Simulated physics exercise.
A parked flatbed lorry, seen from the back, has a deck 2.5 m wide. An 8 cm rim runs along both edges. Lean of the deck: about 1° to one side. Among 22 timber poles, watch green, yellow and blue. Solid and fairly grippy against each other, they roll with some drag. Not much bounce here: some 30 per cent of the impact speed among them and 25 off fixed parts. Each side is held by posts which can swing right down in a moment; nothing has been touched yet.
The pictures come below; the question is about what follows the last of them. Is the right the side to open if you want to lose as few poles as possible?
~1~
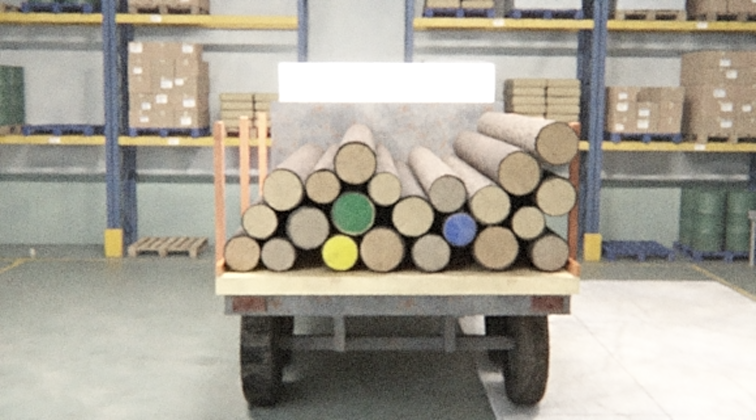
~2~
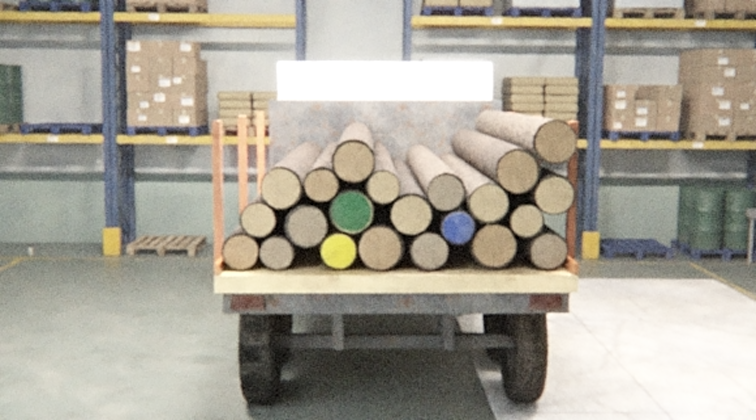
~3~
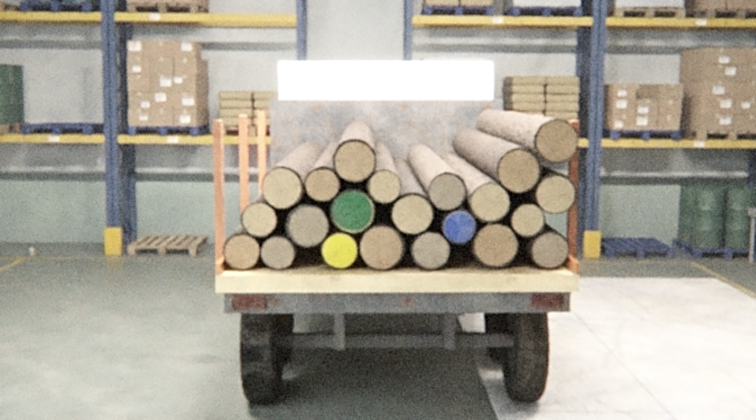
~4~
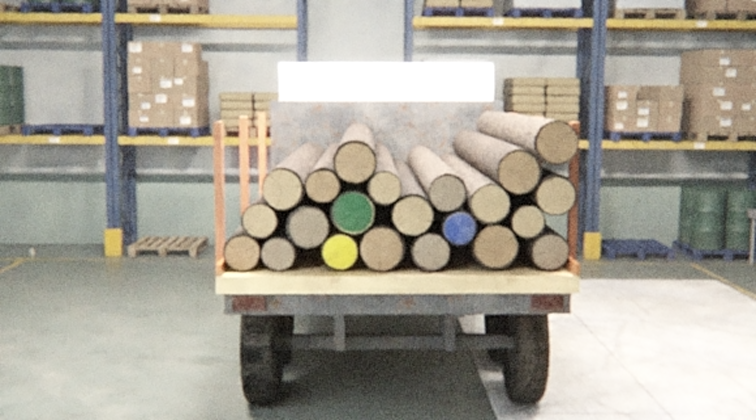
No, open the left.
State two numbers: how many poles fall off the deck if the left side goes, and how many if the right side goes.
Left case: 0. Right case: 3.
With the left side gone, after 0.7 s, green is up on others, 95 cm from the left edge; yellow is on the deck, 85 cm from the left edge; blue is up on others, 80 cm from the right edge; 0 of 22 are off.
With the left side gone, finally, green is up on others, 95 cm from the left edge; yellow is on the deck, 85 cm from the left edge; blue is up on others, 80 cm from the right edge; 0 of 22 are off.
With the right side gone, after 0.9 s, green is up on others, 95 cm from the left edge; yellow is on the deck, 85 cm from the left edge; blue is up on others, 80 cm from the right edge; 3 of 22 are off.
With the right side gone, finally, green is up on others, 95 cm from the left edge; yellow is on the deck, 85 cm from the left edge; blue is up on others, 80 cm from the right edge; 3 of 22 are off.
